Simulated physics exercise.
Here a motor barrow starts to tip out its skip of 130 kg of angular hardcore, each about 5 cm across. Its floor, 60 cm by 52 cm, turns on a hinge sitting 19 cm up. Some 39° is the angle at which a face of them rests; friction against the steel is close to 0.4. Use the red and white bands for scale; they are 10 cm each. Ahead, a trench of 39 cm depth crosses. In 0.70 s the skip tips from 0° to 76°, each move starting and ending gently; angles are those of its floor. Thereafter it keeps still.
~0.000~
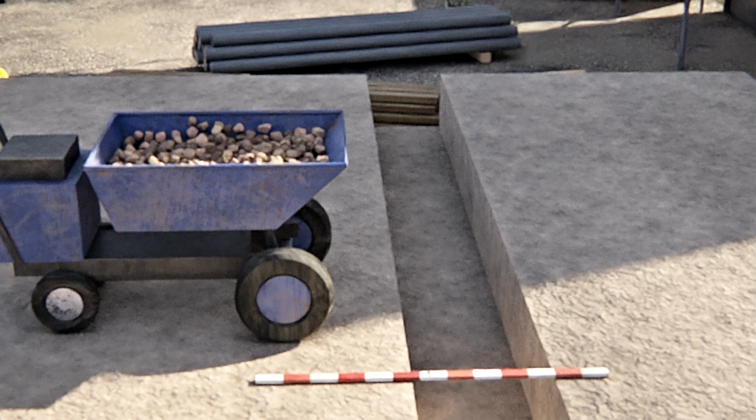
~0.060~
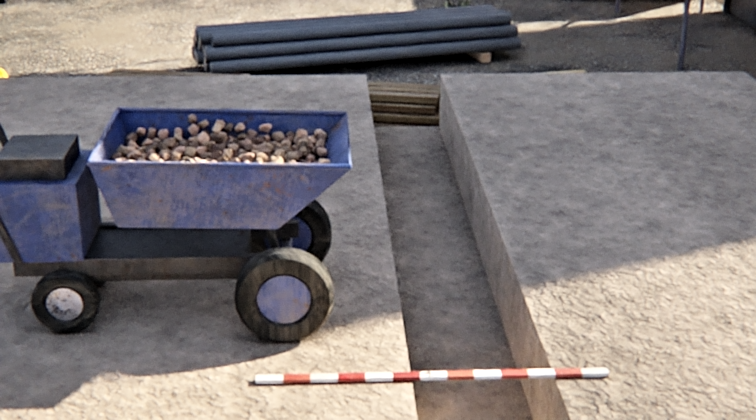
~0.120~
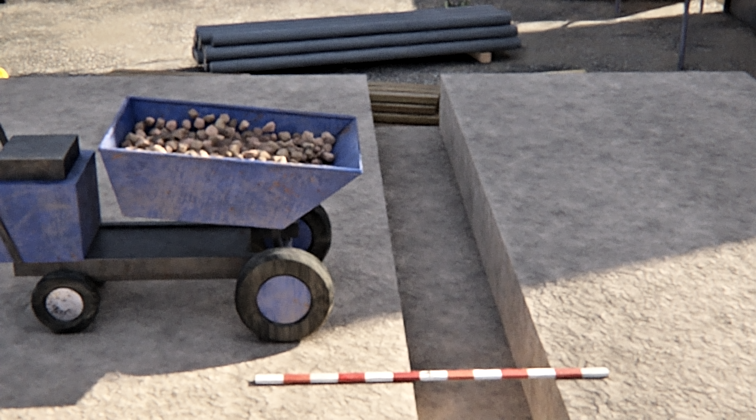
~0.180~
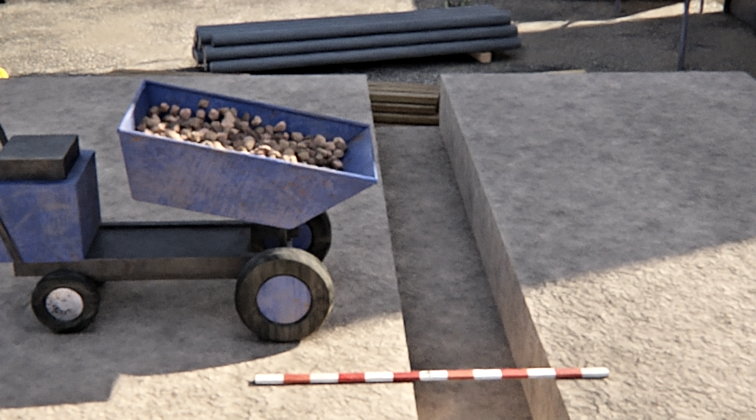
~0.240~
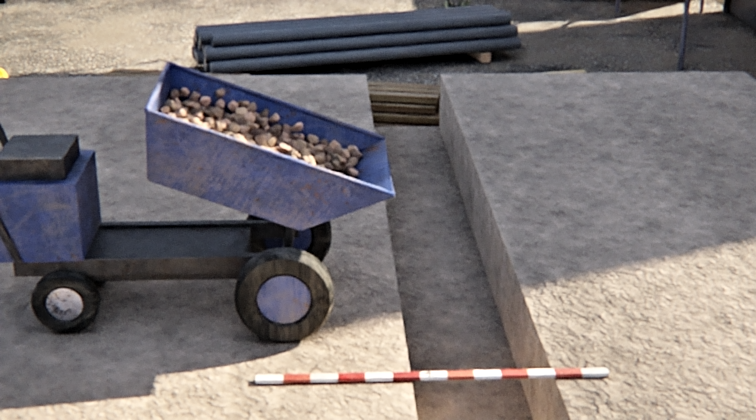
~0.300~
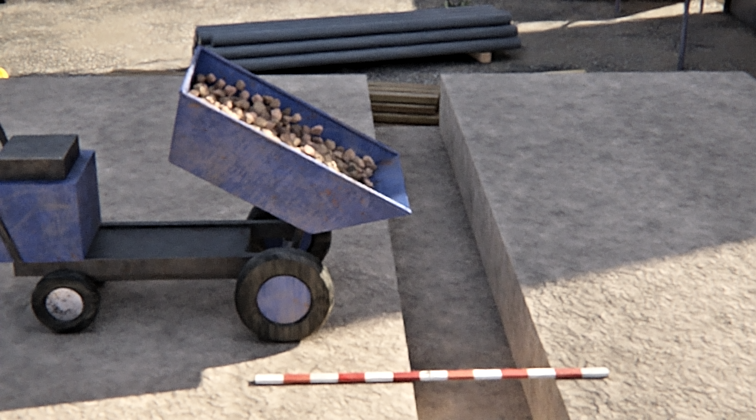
The video shows a blue motor barrow loaded with brown stones beside a trench, a red and white striped pole lying across it. The skip tilts steadily, its left end rising while its right lip lowers toward the trench.
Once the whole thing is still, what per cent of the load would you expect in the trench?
I would expect about 97 per cent.
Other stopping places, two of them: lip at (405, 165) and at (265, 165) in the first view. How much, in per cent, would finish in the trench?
First spot about 55, second spot about 70 per cent.
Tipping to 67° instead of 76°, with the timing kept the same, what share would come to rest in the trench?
Expect roughly 95 per cent.
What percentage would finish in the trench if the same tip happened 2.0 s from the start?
It'd be some 100 per cent.
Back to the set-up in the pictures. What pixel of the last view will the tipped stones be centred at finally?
Resting centre: About (483, 367).
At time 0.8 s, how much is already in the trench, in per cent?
Some 40 per cent of the load by that point.
After 0.5 s the floor is at 64°; 100 % in the skip; the foremost stones are at (418, 243).
After 0.8 s the floor is at 76°; 59 % in the skip, 41 % in the trench; the foremost stones are at (527, 368).
After 1.1 s the floor is at 76°; 4 % in the skip, 93 % in the trench, 3 % past the trench; the foremost stones are at (650, 306).
After 3.1 s the floor is at 76°; 0 % in the skip, 97 % in the trench, 3 % past the trench; the foremost stones are at (707, 304).
